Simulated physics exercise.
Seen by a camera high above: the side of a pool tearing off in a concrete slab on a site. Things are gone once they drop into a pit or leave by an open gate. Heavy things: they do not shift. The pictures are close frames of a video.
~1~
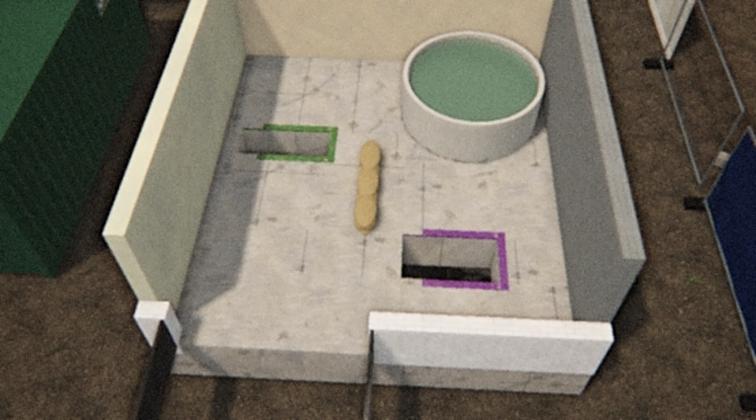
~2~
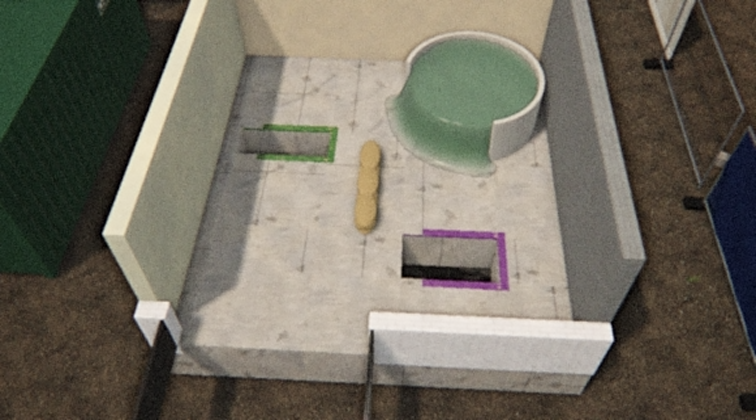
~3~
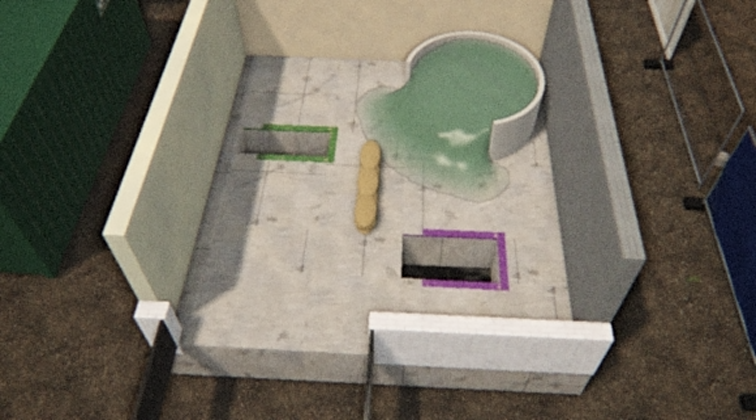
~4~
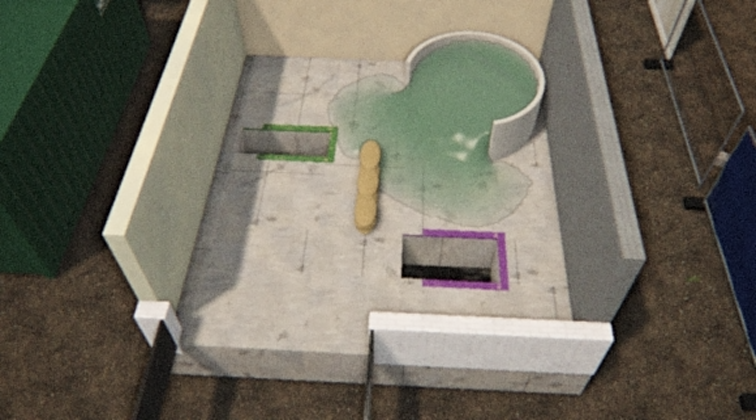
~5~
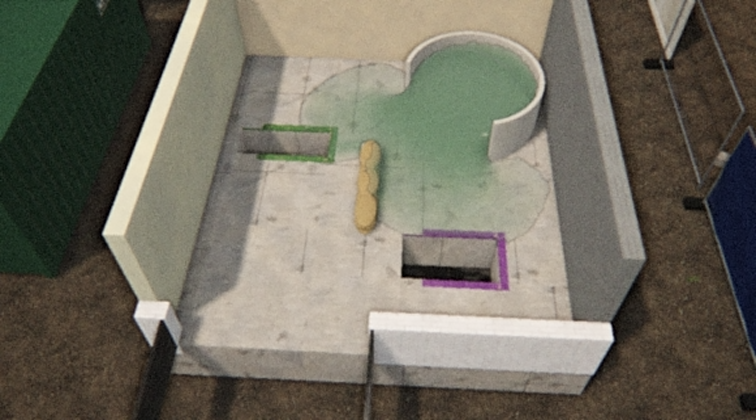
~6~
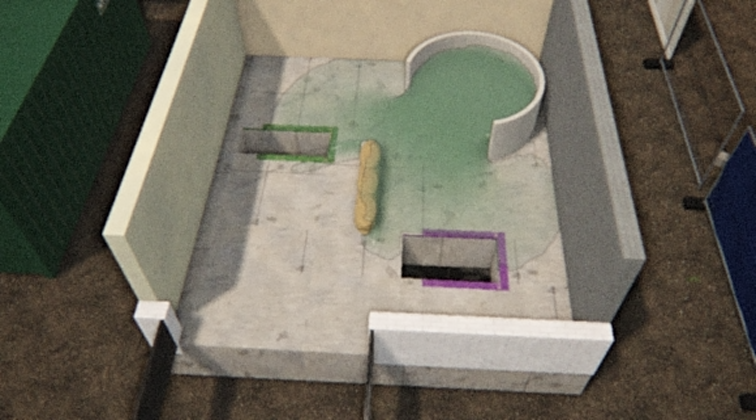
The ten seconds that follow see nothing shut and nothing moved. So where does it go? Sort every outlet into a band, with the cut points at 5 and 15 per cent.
Final shares: The gate 5 to 15 %; the purple pit over 15 %; the green pit over 15 %.
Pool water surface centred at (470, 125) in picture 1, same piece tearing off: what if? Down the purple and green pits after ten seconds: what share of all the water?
Tally in per cent - purple pit 55; green pit 6.
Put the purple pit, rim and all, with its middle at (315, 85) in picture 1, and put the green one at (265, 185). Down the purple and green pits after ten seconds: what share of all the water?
Per cent, approx.: Purple 15, green 20.
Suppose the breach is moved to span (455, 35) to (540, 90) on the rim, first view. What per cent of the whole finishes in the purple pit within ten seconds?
About 10 percent ends up in the purple pit, by my reckoning.
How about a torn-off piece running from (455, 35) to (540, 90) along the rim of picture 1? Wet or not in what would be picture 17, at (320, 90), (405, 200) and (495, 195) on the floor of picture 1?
First spot submerged, second spot spared, third spot submerged.
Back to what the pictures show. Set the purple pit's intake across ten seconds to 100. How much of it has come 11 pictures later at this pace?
Share at that point: Roughly 45 %.
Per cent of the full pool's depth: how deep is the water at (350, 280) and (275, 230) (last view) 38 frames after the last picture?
Approx. 2 % then 2 %.
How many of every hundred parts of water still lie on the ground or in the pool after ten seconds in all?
My estimate is some 24 percent.
A moment on, water covers 55 % of the floor; the gate 0 %, the purple pit 8 %, the green pit 7 %.
Next, water covers 65 % of the floor; the gate 3 %, the purple pit 18 %, the green pit 12 %.
Then, water covers 65 % of the floor; the gate 5 %, the purple pit 29 %, the green pit 17 %.
Later, water covers 80 % of the floor; the gate 9 %, the purple pit 37 %, the green pit 21 %.
In the end, water covers 65 % of the floor; the gate 11 %, the purple pit 43 %, the green pit 22 %.
